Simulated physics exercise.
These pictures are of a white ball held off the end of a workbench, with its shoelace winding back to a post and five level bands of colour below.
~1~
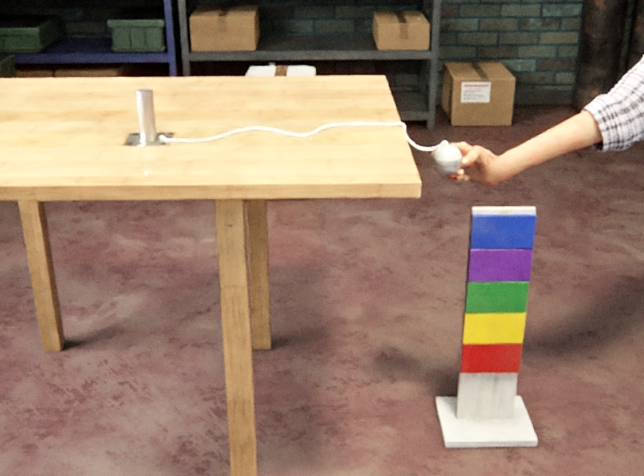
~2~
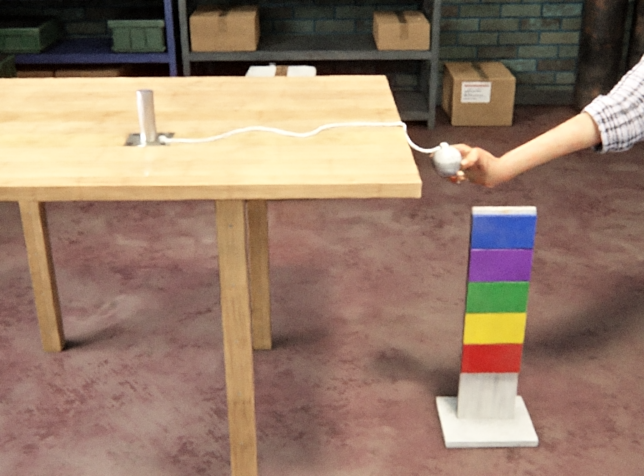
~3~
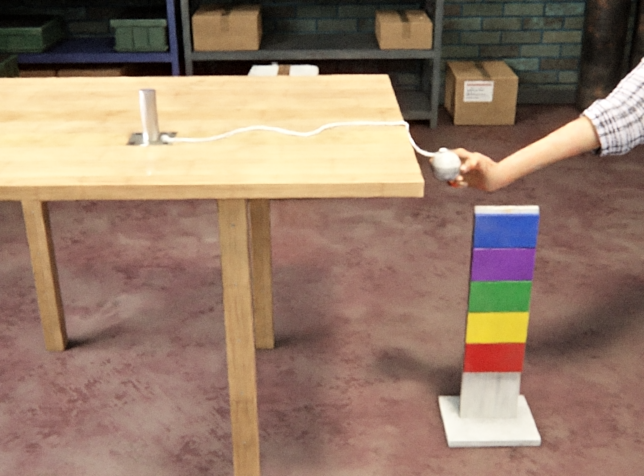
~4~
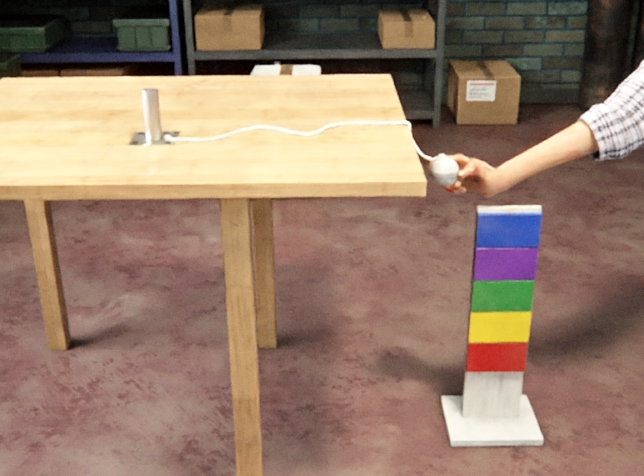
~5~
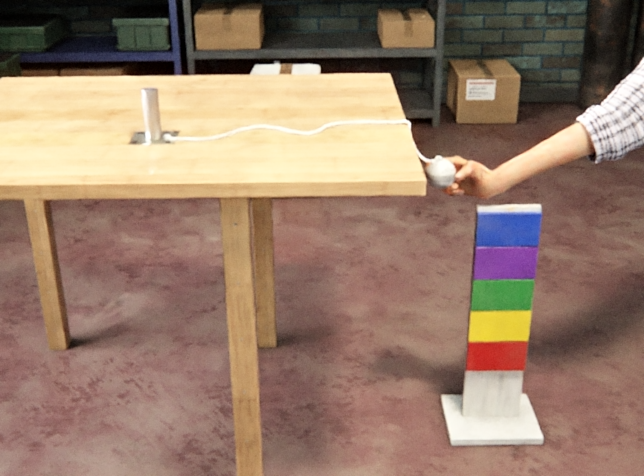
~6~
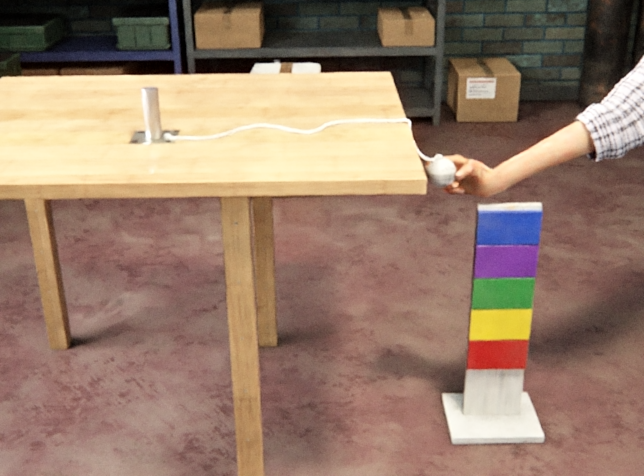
A hand holds a white ball on a cord off the table's edge, lowering it slightly.
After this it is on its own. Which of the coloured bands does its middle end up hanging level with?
It ends up level with the blue band.
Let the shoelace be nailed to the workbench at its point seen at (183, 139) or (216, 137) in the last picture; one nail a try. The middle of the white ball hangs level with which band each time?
Results, in sequence: Blue / blue.
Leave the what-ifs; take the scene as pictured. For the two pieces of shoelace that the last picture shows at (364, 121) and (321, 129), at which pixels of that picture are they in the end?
Final positions are (404, 125) and (350, 127), in that order.
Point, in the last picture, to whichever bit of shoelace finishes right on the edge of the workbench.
It sits at about (370, 121).
Soon after, ball near (435, 225); level with blue.
After that, ball near (394, 229); level with blue.
And then, ball near (415, 231); level with blue.
In the end, ball near (405, 232); level with blue. The shoelace holds its middle at blue.
